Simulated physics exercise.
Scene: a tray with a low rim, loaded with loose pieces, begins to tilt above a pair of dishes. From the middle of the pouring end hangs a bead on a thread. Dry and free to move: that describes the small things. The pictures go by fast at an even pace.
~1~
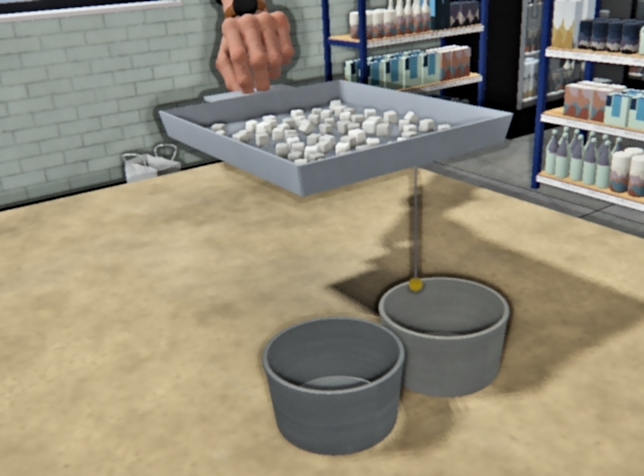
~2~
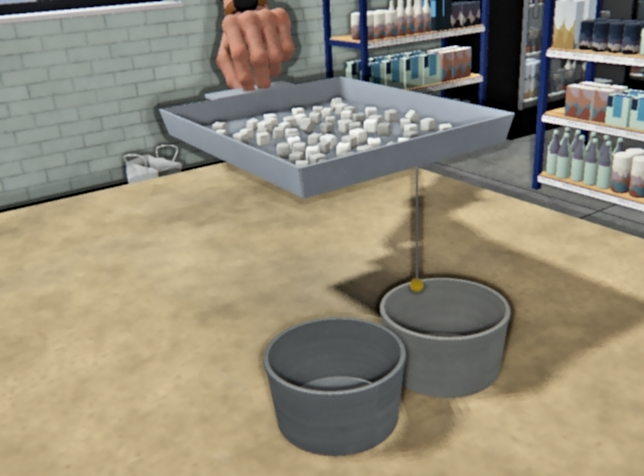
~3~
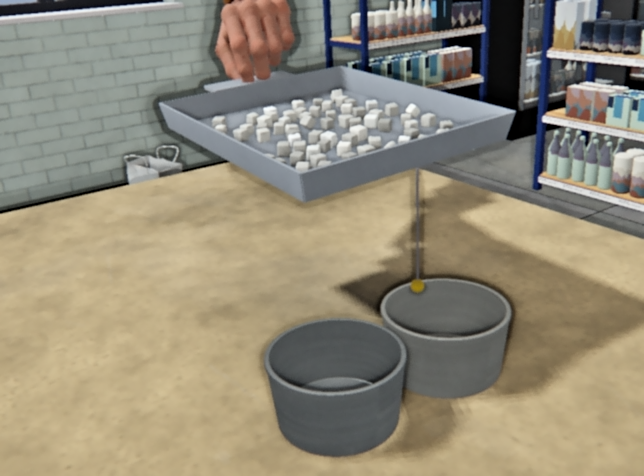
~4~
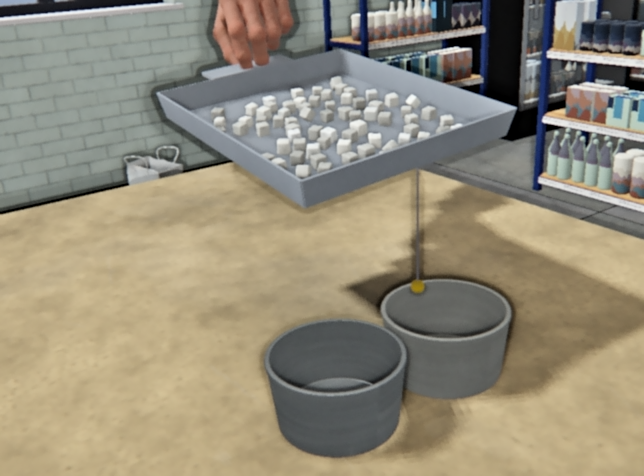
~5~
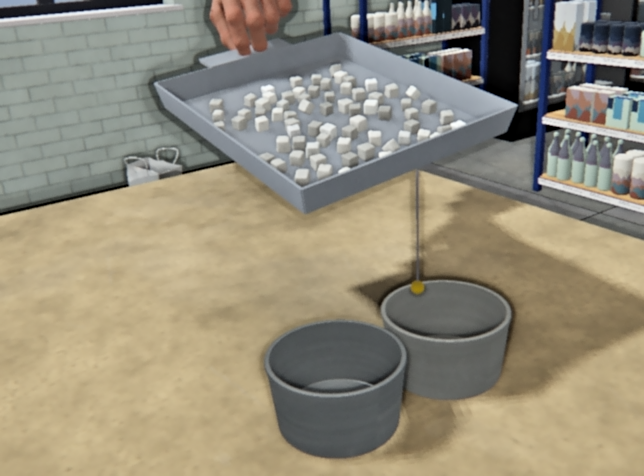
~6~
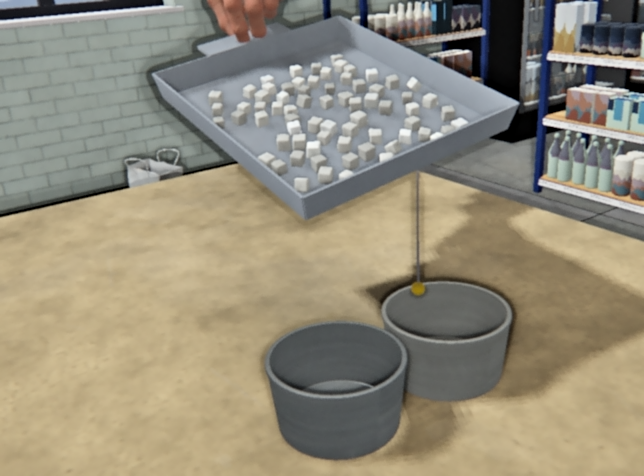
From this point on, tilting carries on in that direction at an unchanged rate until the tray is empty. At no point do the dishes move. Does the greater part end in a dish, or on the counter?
Watching it, the dishes hang on to most of it.
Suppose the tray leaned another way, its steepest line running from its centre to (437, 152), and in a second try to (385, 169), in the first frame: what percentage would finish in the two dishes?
About 20 % and 40 %.
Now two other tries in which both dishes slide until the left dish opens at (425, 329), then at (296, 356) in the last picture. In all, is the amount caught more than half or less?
The pair would catch the lesser share the first time and the greater share the second time.
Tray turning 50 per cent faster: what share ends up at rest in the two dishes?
I'd put it near 90 per cent.
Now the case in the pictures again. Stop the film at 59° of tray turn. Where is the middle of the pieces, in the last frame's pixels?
The load's middle is around (330, 157).
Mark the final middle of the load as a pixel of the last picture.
(338, 413).
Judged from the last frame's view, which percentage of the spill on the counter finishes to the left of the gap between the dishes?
Estimate: About 30 per cent.
Soon after the last picture, tray tipped steeply; all on the tray.
A little later, tray tipped right over; nearly all on the tray; a stray few in the left dish; a stray few in the air.
Later still, tray tipped past a quarter turn; most in the left dish; a stray few in the right dish; about a quarter outside both.
At rest, tray tipped past a quarter turn; most in the left dish; a stray few in the right dish; about a quarter outside both.
